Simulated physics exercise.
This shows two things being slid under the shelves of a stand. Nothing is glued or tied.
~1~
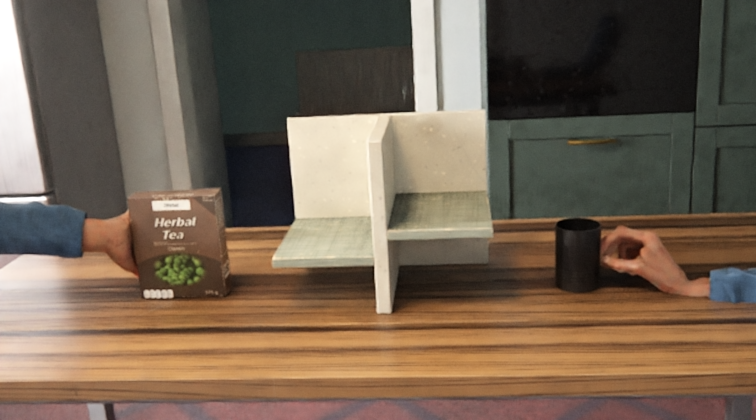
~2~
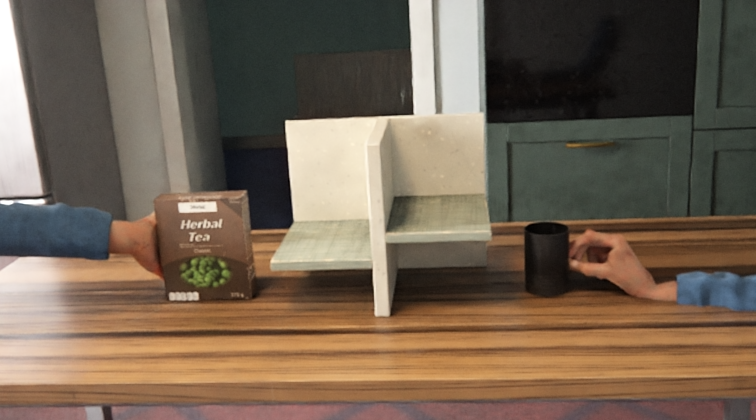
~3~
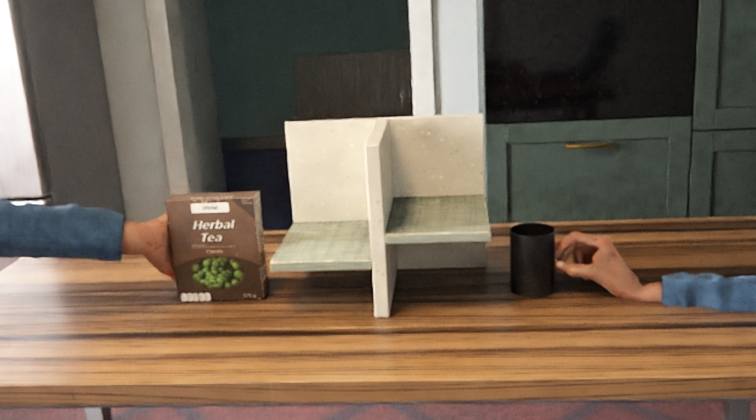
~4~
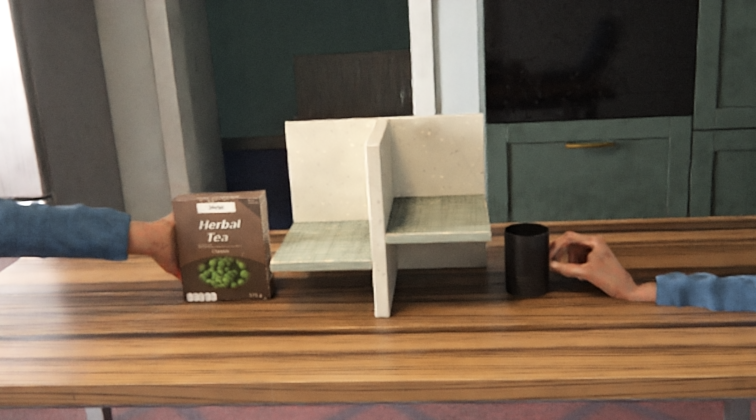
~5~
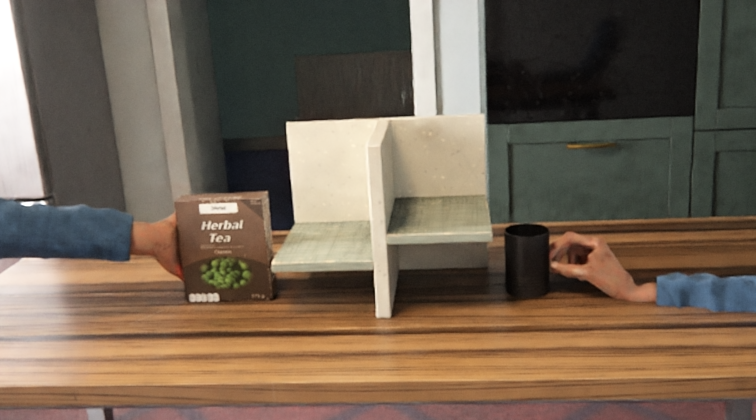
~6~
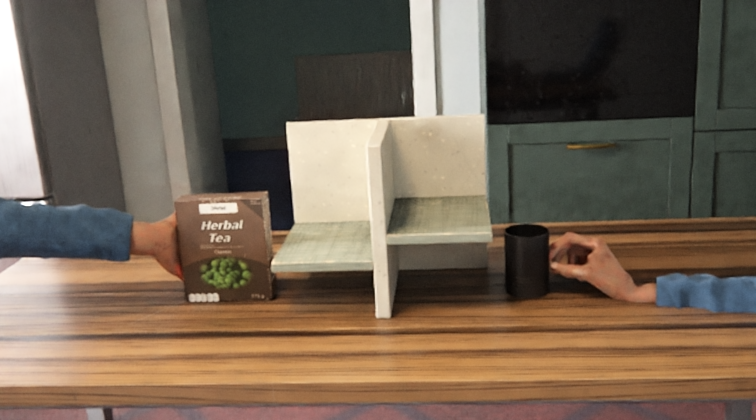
Two hands slide a brown packet and a black beaker inward toward a shelved stand.
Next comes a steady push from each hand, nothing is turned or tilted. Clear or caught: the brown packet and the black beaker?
Here the brown packet is too tall; the black beaker clears the shelf.
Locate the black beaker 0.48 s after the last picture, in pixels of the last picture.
At about (483, 262).
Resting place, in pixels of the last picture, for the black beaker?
At about (465, 262).
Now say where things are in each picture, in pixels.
Hands sliding the things forward; brown packet (180, 244); black beaker (578, 255); shelf (385, 209), in the first picture.
Hands sliding the things forward; black beaker (547, 259); shelf (383, 212), in the second picture.
Hands sliding the things forward; brown packet (218, 247); shelf (383, 213), in the third picture.
Hands sliding the things forward; black beaker (527, 260); shelf (383, 213), in the fourth picture.
Hands sliding the things forward; brown packet (226, 248); shelf (384, 213), in the fifth picture.
Hands sliding the things forward; brown packet (227, 248); black beaker (527, 261); shelf (384, 213), in the sixth picture.
Then, 0.26 s later than the last frame, brown packet sliding up to the opening near (239, 247); black beaker sliding up to the opening near (514, 261).
Then, 0.48 s later than the last frame, brown packet stopped at the opening near (240, 247); black beaker part of the way in near (483, 262).
When it is over, the brown packet stops at the shelf, near (240, 247); the black beaker goes under, near (465, 262).
